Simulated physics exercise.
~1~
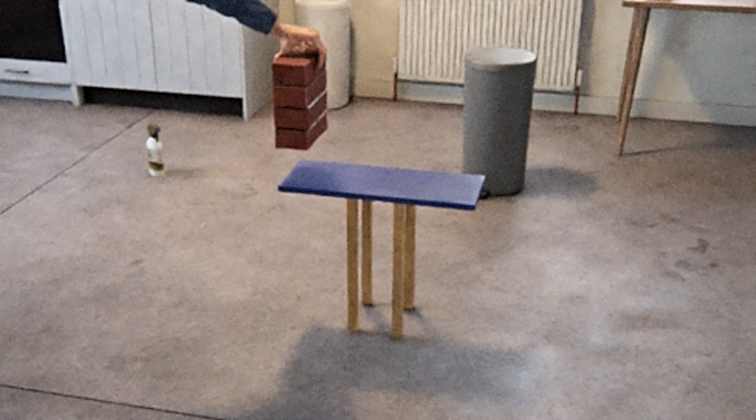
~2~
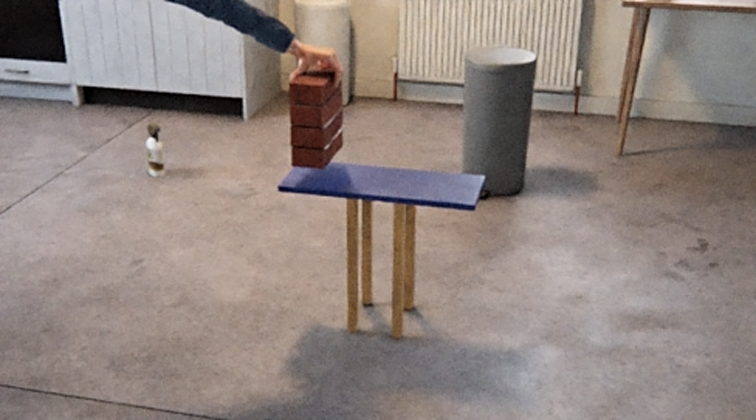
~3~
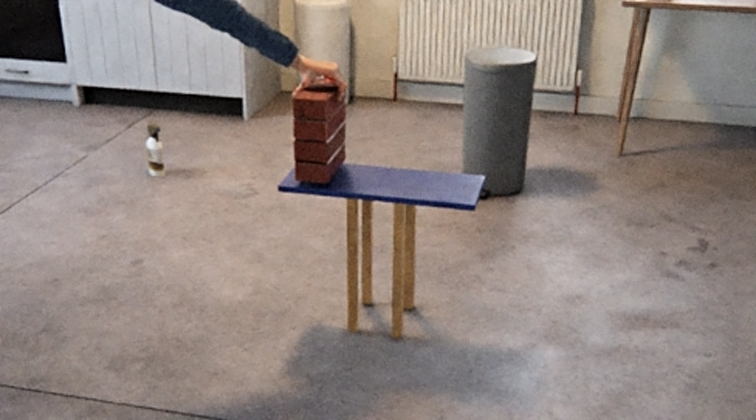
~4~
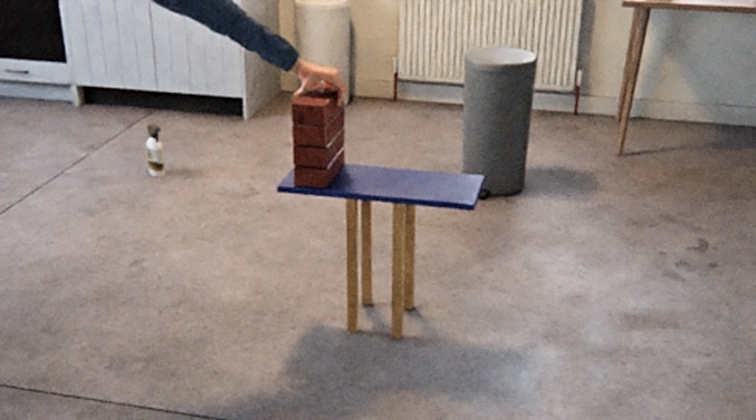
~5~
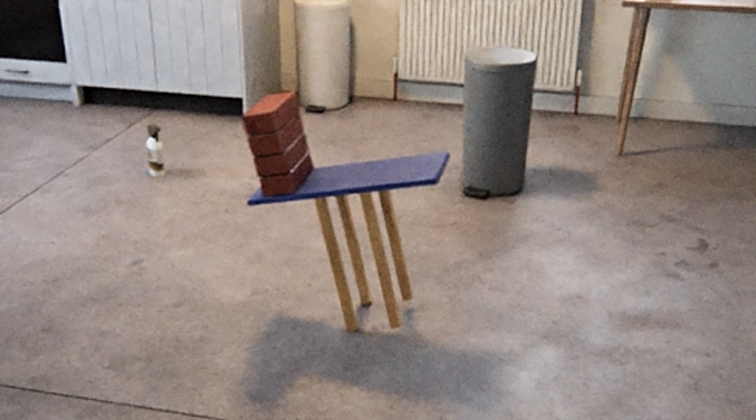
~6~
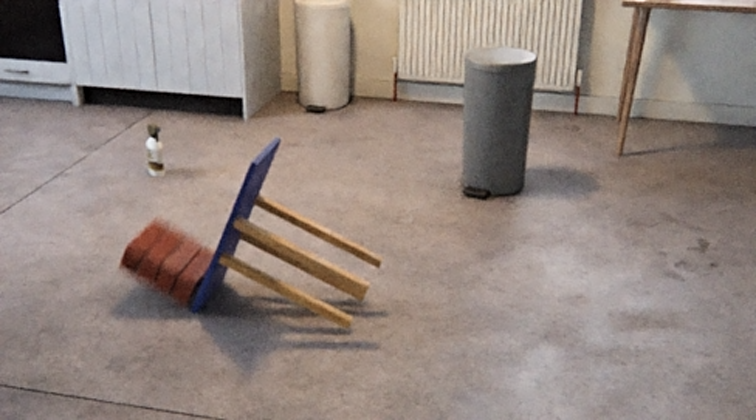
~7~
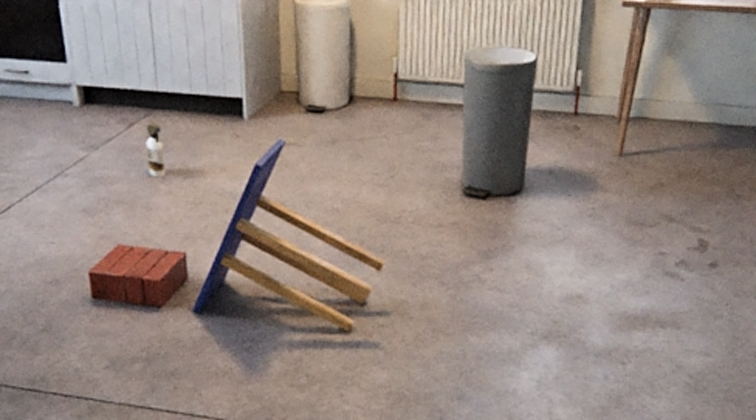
A stack of bricks, placed by hand on a blue table's left end, topples it.
